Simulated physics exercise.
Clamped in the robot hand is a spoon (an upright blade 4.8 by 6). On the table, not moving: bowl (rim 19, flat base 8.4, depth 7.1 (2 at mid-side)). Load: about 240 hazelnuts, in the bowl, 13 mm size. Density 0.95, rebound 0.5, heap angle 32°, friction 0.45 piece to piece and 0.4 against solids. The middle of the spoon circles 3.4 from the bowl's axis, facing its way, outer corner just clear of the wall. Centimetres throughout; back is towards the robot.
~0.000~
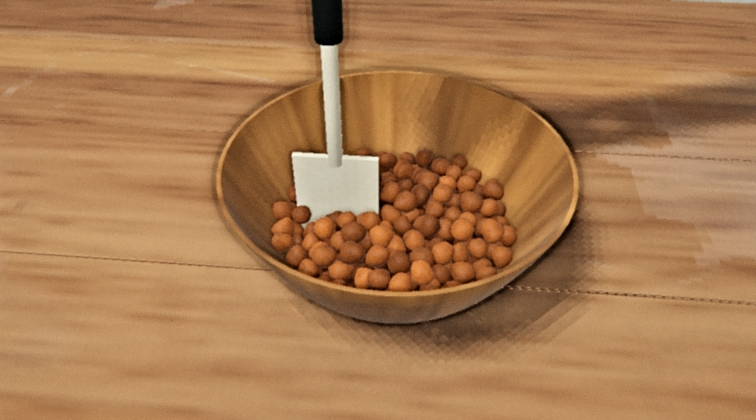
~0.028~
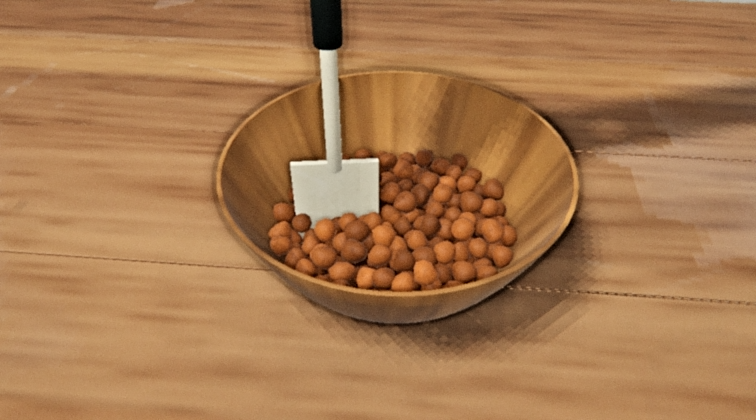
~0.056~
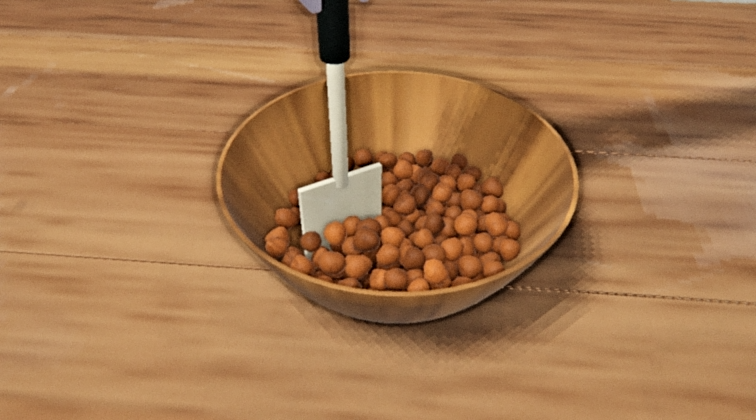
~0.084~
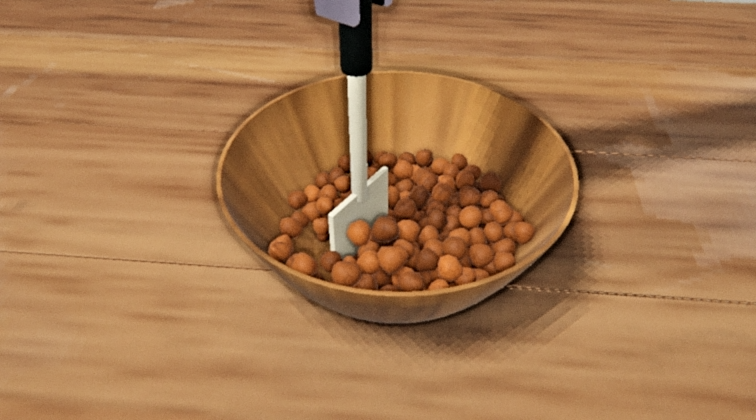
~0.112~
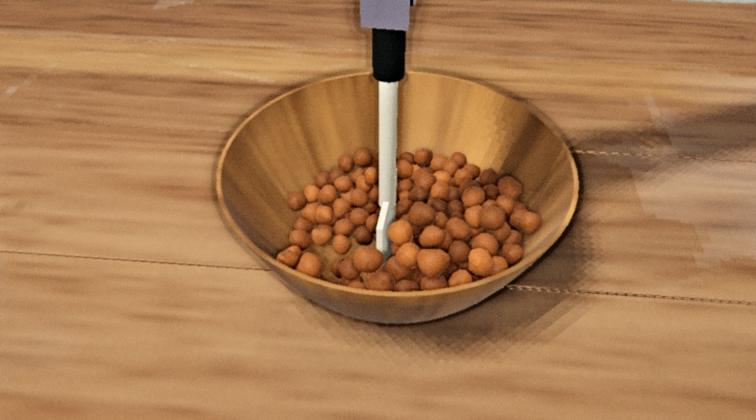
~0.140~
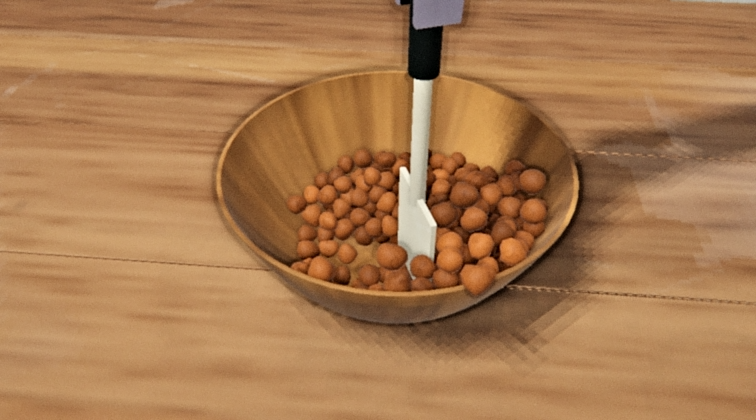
A robot arm sweeping a white spatula rightward through small brown balls in a wooden bowl, turning the blade and heaping them rightward.
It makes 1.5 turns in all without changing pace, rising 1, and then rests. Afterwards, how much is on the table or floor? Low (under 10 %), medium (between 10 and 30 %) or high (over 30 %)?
A medium share, between 10 and 30 %, ends on the table or floor.
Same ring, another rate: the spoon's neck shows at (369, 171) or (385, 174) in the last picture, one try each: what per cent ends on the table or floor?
Some 5 and 5 per cent.
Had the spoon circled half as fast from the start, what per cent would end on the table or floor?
Then about 0 per cent.
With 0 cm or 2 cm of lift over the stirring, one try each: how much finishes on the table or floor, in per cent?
About 20 and 20 per cent.
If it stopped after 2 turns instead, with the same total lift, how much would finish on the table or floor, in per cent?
Then about 20 per cent.
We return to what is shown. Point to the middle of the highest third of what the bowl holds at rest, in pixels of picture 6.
Around (443, 201).
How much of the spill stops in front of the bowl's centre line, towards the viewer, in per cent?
Roughly 30 per cent.
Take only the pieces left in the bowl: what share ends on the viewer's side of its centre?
Roughly 50 per cent.
By 0.31 s, 276° round, highest piece 10 above the table; 215 in the bowl, 4 on the table or floor, 16 in flight or on the tool.
By 0.49 s, 79° round, highest piece 9 above the table; 199 in the bowl, 27 on the table or floor, 9 in flight or on the tool.
By 0.78 s, 180° round, highest piece 6 above the table; 193 in the bowl, 41 on the table or floor, 1 in flight or on the tool.
By 1.48 s, 180° round, highest piece 6 above the table; 193 in the bowl, 42 on the table or floor.
Final count, 193 in the bowl, 42 on the table or floor. That is 18 % on the table or floor.
